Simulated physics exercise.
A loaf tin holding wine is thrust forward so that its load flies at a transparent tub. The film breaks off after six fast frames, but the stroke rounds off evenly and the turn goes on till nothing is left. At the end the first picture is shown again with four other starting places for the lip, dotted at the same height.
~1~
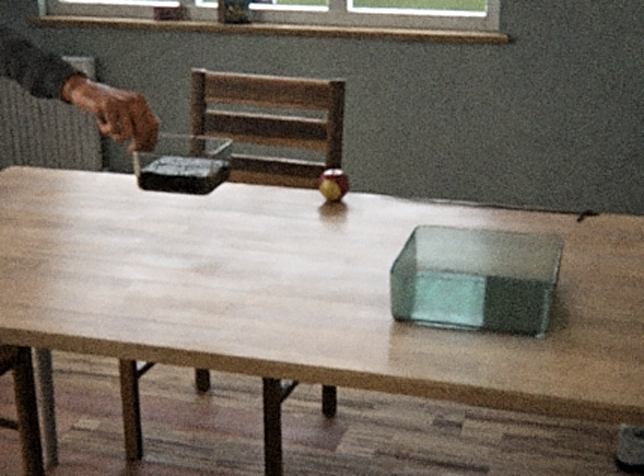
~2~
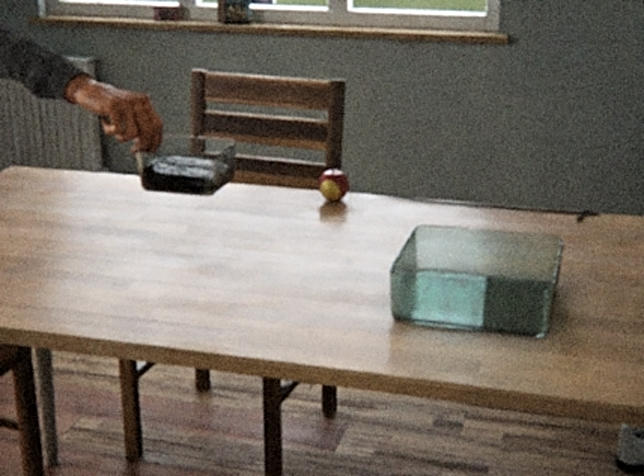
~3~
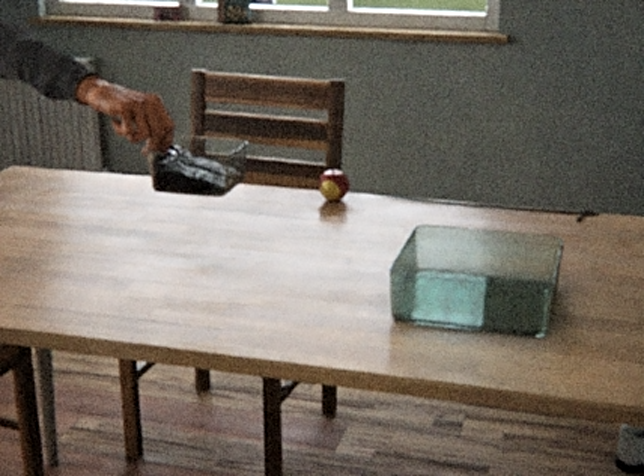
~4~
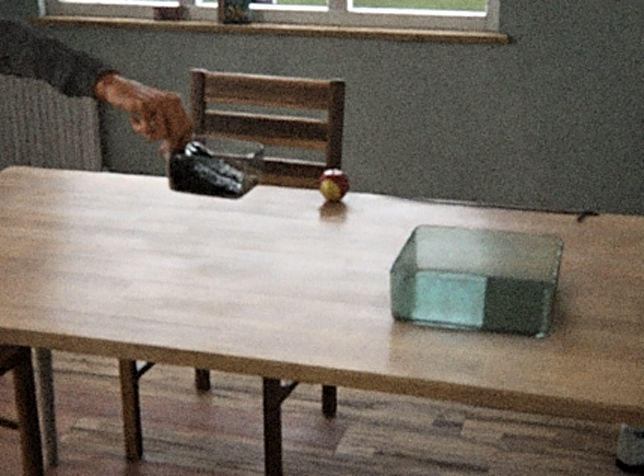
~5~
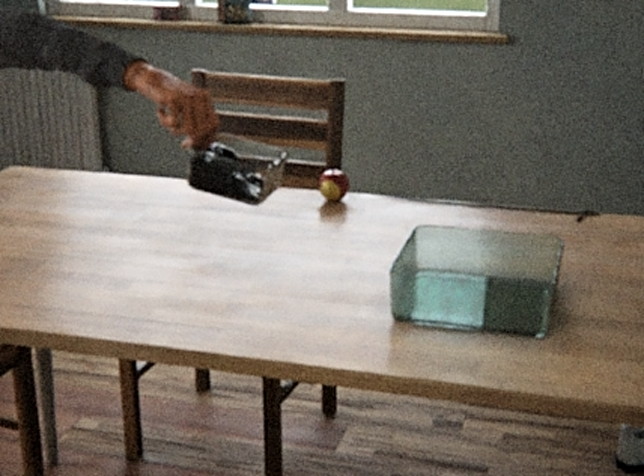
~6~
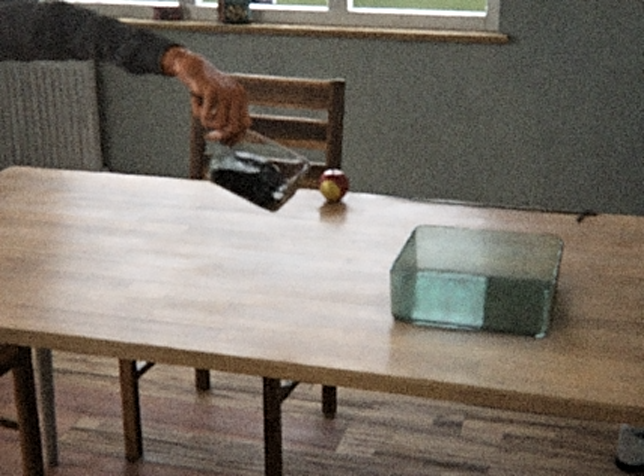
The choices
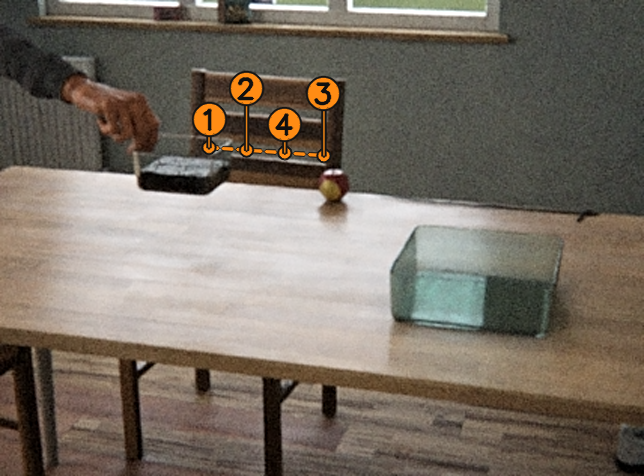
In a room with a grey wall, a hand holds a clear container of dark liquid above a wooden table, left of an apple and a transparent tub. The hand moves it rightward, the liquid sloshing up toward the near-hand side, then tilts its right side downward, the liquid still inside.
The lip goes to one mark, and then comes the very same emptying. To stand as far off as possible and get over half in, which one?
Take 2.
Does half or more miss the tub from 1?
Yes, it does.
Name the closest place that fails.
The answer is 1.
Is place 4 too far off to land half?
No, not at all.
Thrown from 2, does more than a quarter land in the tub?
Yes, clearly.
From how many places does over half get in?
Three.
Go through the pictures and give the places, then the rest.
In the first frame, upright, lip at (221, 148); tub from (391, 318) to (549, 335); nothing has left yet.
In the second frame, upright, lip at (225, 148); nothing has left yet.
In the third frame, upright, lip at (236, 149); nothing has left yet.
In the fourth frame, tipped about 3°, lip at (254, 152); nothing has left yet.
In the fifth frame, tipped about 11°, lip at (278, 160); nothing has left yet.
In the sixth frame, tipped about 23°, lip at (302, 171); nothing has left yet.
In orange, 1 at (209, 147); 2 at (246, 150); 3 at (323, 155); 4 at (284, 152).
For place 1, about 32 % lands in the tub, 62 % falls short and 7 % goes beside or beyond.
For place 2, about 71 % lands in the tub, 23 % falls short and 6 % goes beside or beyond.
For place 3, about 84 % lands in the tub, 2 % falls short and 14 % goes beside or beyond.
For place 4, about 88 % lands in the tub, 8 % falls short and 3 % goes beside or beyond.
